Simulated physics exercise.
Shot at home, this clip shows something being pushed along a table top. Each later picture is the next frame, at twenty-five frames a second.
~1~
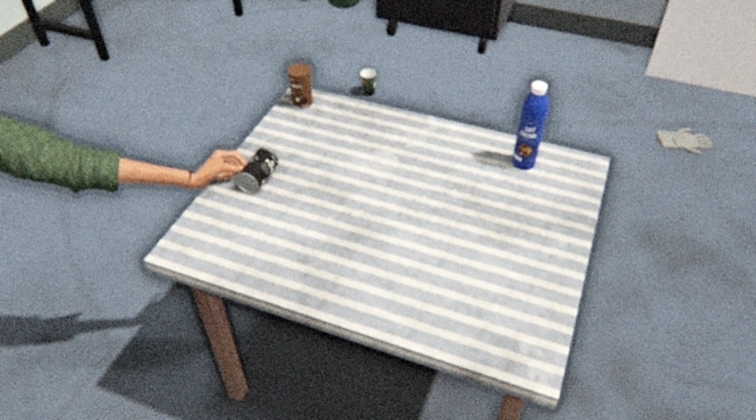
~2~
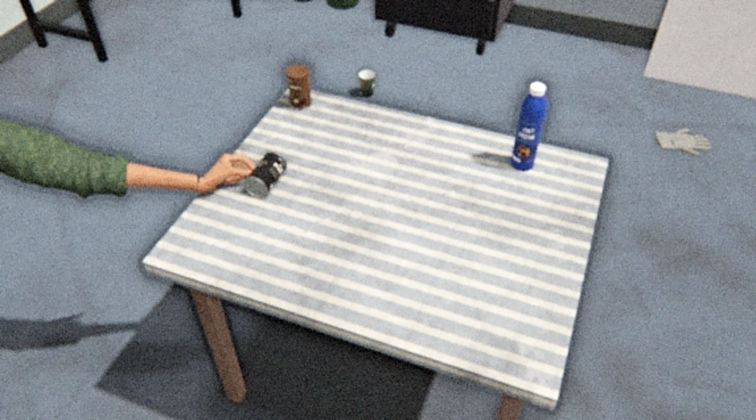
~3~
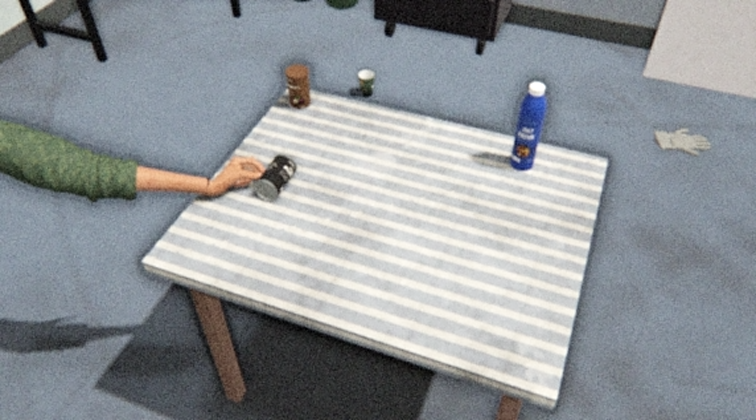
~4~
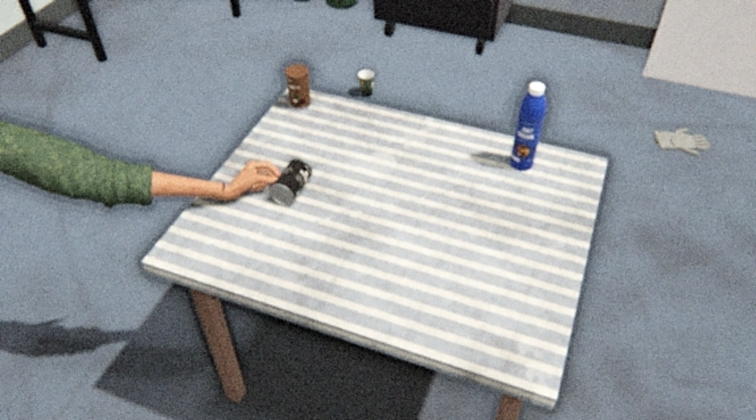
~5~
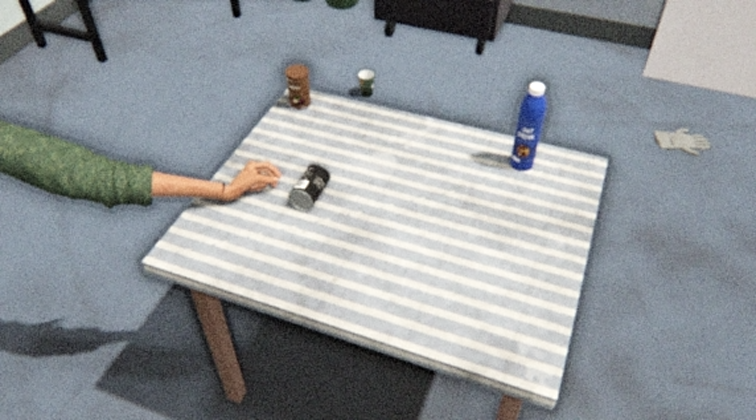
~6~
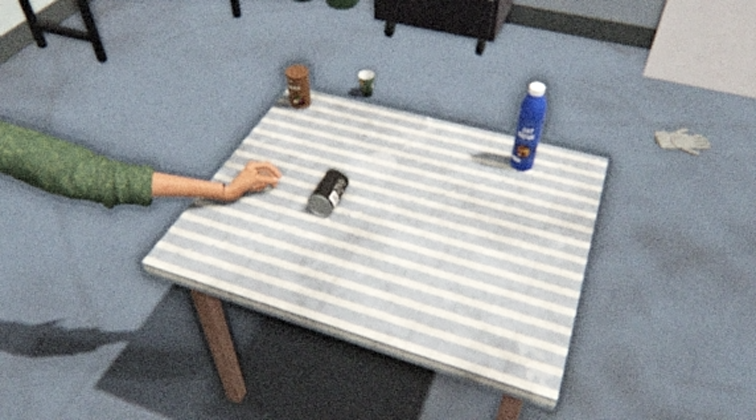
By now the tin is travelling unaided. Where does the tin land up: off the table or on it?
Off the table.
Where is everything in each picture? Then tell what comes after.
Under the hand; black tin (257, 170), in the first picture.
Under the hand; black tin (266, 174), in the second picture.
Under the hand; black tin (276, 177), in the third picture.
Black tin (291, 181), in the fourth picture.
Black tin (310, 187) moved about its own width, in the fifth picture.
Black tin (329, 192) moved about its own width, in the sixth picture.
Then, 0.30 s later than the last frame, black tin moved well along near (473, 231).
Then, 0.60 s later than the last frame, black tin now off the table.
Then, 0.90 s later than the last frame, things are still on the move.
When it is over, off the table, black tin.
